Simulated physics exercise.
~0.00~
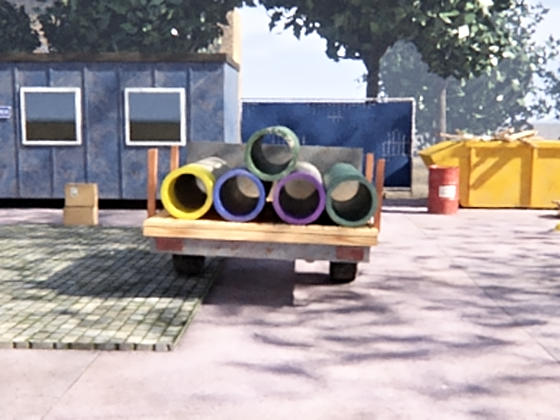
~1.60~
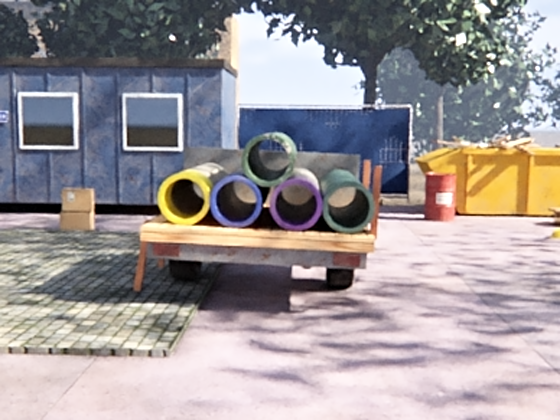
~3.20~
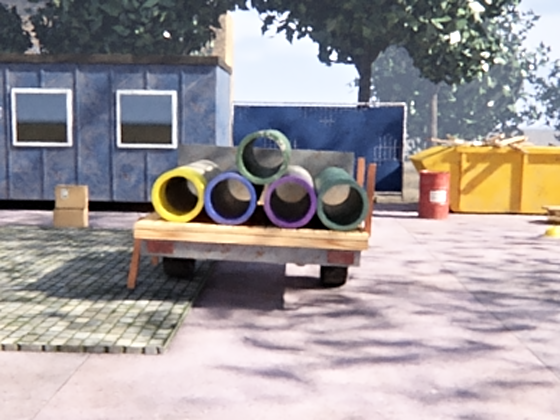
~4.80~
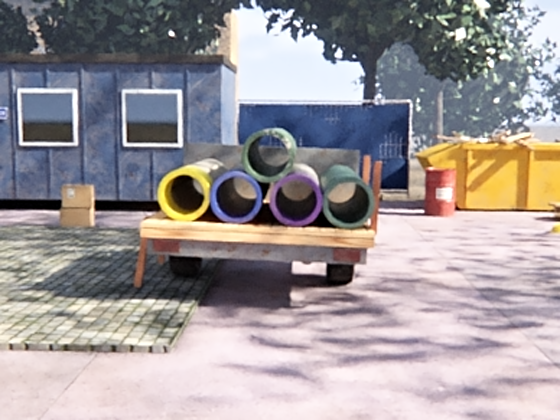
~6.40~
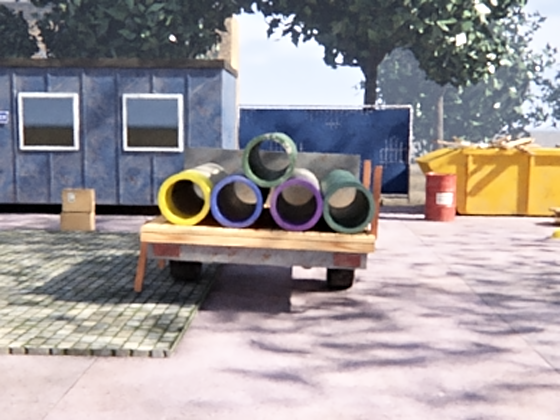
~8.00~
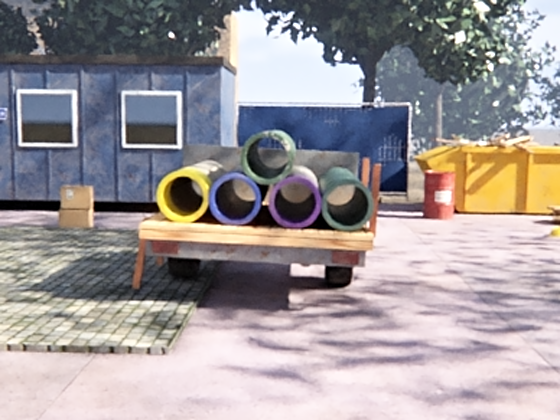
Outdoor yard with a parked low trailer, its left posts dropping down while the stacked coloured-rimmed pipes stay on the deck.
